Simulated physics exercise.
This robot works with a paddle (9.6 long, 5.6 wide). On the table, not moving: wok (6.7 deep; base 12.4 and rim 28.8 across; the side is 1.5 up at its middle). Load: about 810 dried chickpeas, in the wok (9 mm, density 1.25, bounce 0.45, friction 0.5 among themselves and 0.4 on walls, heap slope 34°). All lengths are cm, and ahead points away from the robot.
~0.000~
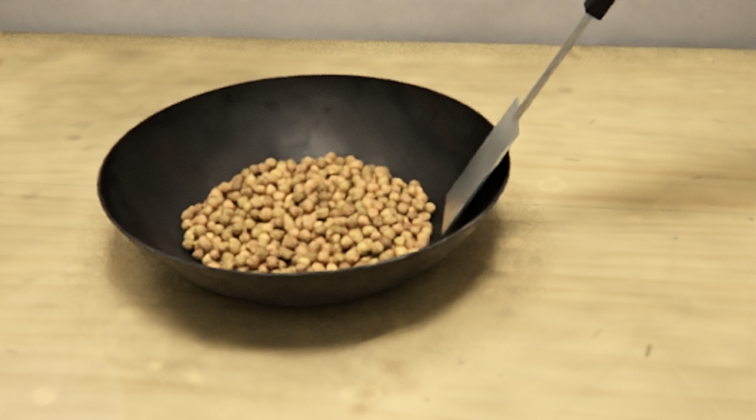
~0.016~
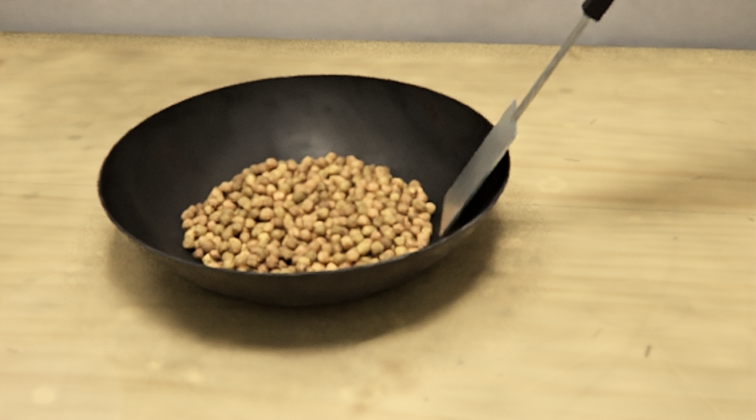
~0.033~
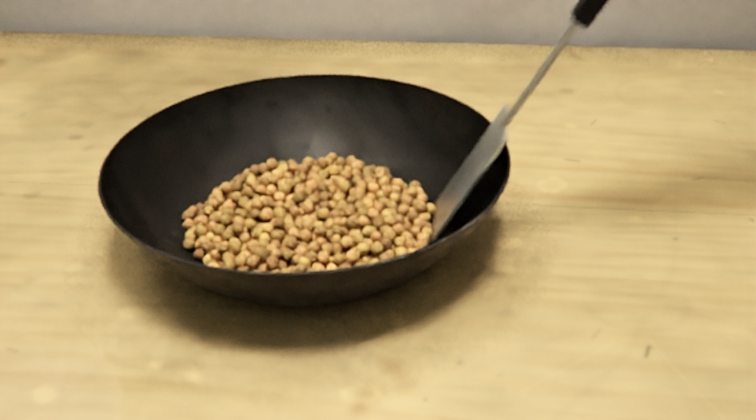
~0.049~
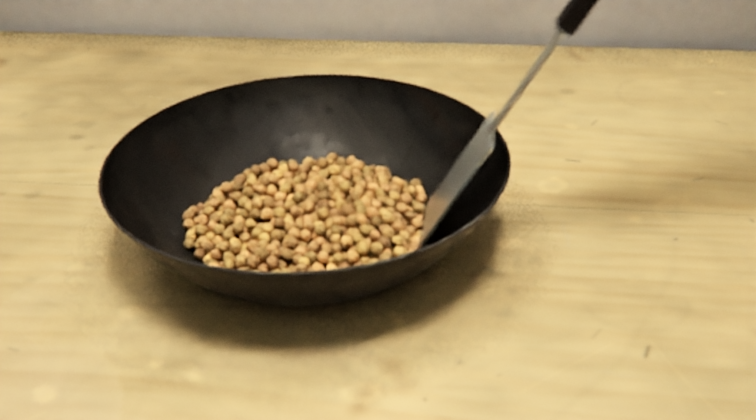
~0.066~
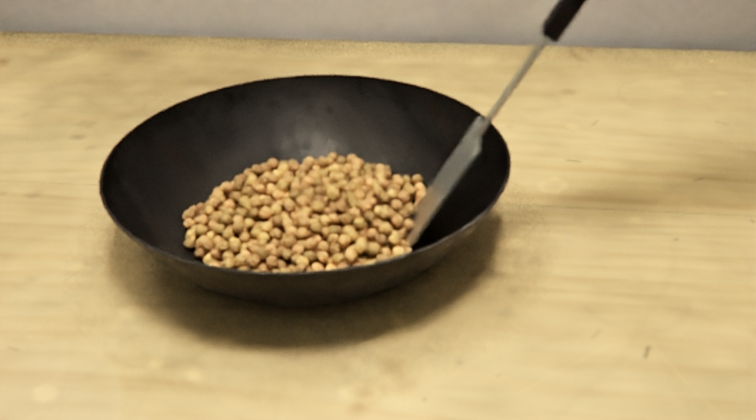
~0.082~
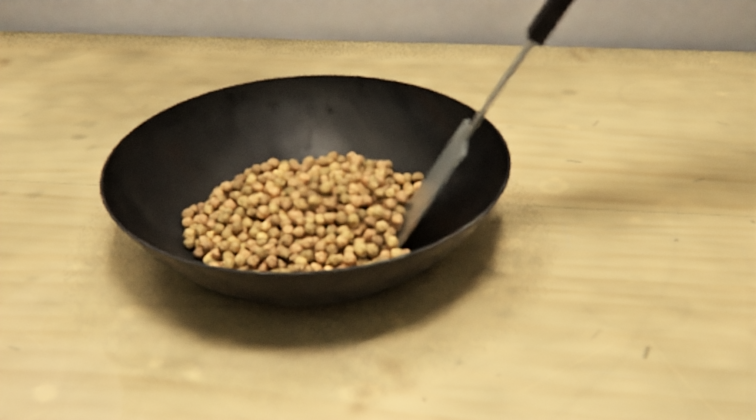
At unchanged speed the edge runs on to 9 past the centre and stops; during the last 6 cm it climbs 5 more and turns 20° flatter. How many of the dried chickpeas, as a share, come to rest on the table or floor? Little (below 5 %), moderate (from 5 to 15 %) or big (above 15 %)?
Answer: Little; below 5 % of the dried chickpeas finish on the table or floor.
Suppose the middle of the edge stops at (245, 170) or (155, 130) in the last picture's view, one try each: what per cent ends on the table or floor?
Some 0 and 5 per cent.
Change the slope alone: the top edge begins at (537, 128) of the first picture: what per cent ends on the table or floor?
Some 5 per cent.
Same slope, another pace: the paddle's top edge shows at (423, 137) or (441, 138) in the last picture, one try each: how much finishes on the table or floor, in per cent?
About 10 and 10 per cent.
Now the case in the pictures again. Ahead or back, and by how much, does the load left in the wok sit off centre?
Some 3.5 cm ahead.
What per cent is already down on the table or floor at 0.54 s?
About 2 per cent.
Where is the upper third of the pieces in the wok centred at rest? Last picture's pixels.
Near (201, 203).
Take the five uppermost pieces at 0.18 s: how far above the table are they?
Some 4 cm.
After 0.18 s, sloping 60°, highest piece 4 above the table; 809 in the wok.
After 0.28 s, sloping 53°, highest piece 6 above the table; 809 in the wok.
After 0.54 s, sloping 40°, highest piece 7 above the table; 790 in the wok, 16 on the table or floor, 3 on the blade or in flight.
After 1.59 s, sloping 40°, highest piece 6 above the table; 790 in the wok, 19 on the table or floor.
At rest, 790 in the wok, 19 on the table or floor. That is 2 % on the table or floor.
